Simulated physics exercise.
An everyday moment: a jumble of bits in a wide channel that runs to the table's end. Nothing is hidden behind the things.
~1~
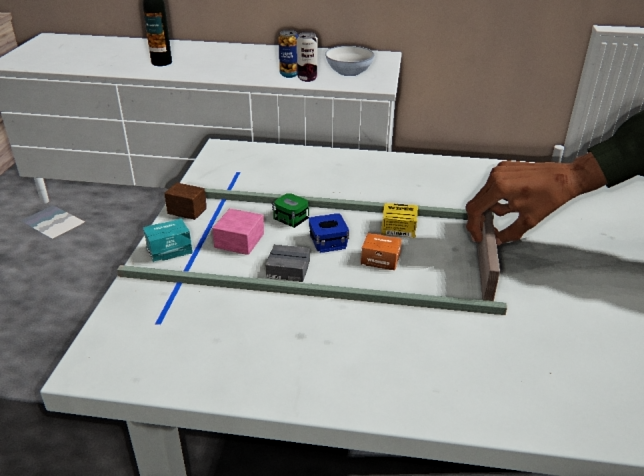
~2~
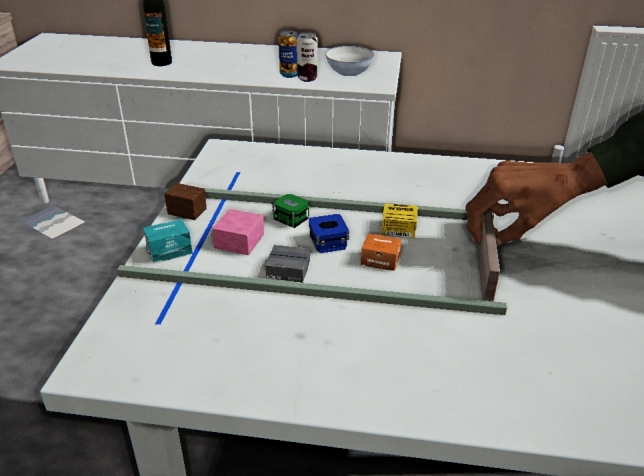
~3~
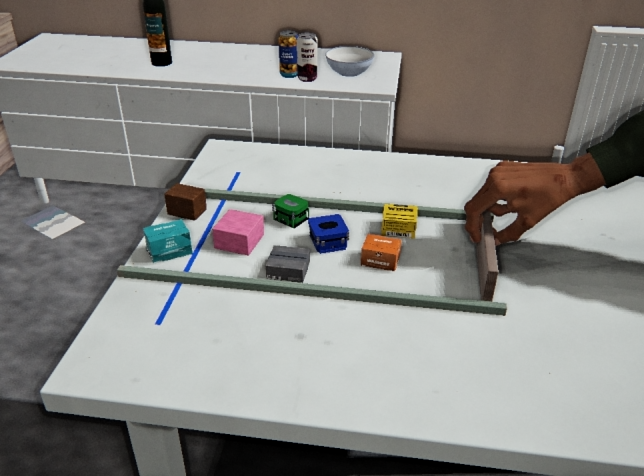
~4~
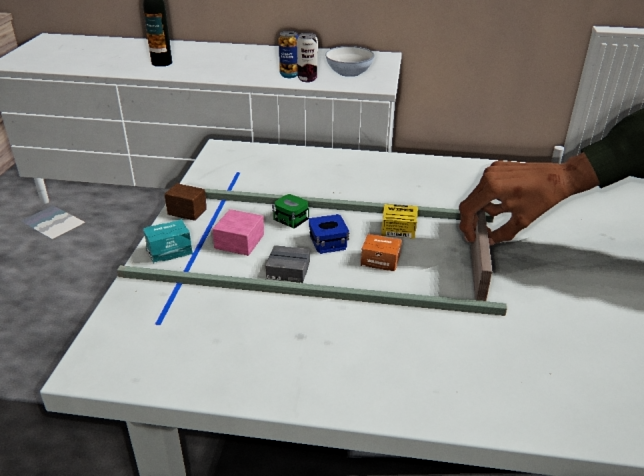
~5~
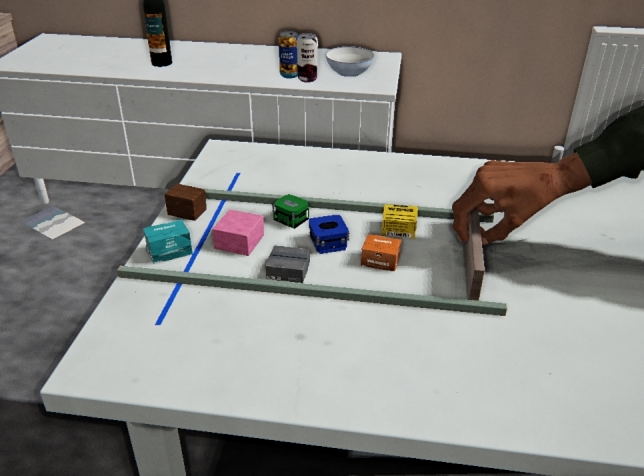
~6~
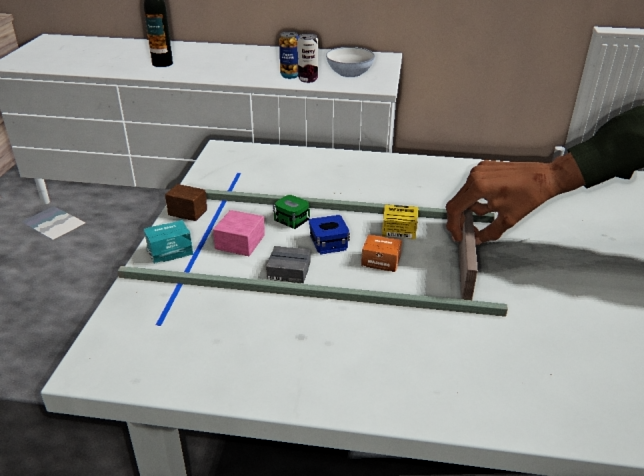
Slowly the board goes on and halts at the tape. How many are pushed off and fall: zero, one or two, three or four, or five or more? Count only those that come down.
The number that fall off is one or two.
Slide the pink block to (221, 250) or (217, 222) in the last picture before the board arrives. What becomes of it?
In that order, it falls; remains up.
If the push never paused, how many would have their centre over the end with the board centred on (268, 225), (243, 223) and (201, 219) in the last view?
In that order 0, 0 and 2.
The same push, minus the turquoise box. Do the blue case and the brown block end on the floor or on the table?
The blue case survives; the brown block comes down.
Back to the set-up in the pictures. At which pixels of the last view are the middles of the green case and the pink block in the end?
First (172, 202), then (153, 228).
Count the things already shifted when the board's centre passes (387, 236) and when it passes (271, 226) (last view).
2 and 6.
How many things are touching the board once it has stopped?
That makes 3.
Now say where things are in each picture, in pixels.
Brown block (186, 201); turquoise box (168, 241); pink block (239, 231); board (486, 243); tape (205, 235), in the first frame.
Turquoise box (168, 241); blue case (328, 234), in the second frame.
Pink block (239, 232); orange box (381, 253), in the third frame.
Brown block (186, 202); yellow box (400, 221), in the fourth frame.
Turquoise box (168, 241); board (472, 243), in the fifth frame.
Brown block (187, 202); turquoise box (168, 242); pink block (239, 232); board (466, 243); tape (206, 236), in the sixth frame.
Early on, none off yet; brown block at rest near (187, 202); turquoise box at rest near (168, 242); pink block at rest near (239, 232).
A while later, none off yet; brown block at rest near (187, 202); turquoise box at rest near (168, 242); pink block travelled a little near (220, 231).
Finally, the number that fall off is one or two; lost, turquoise box and brown block.
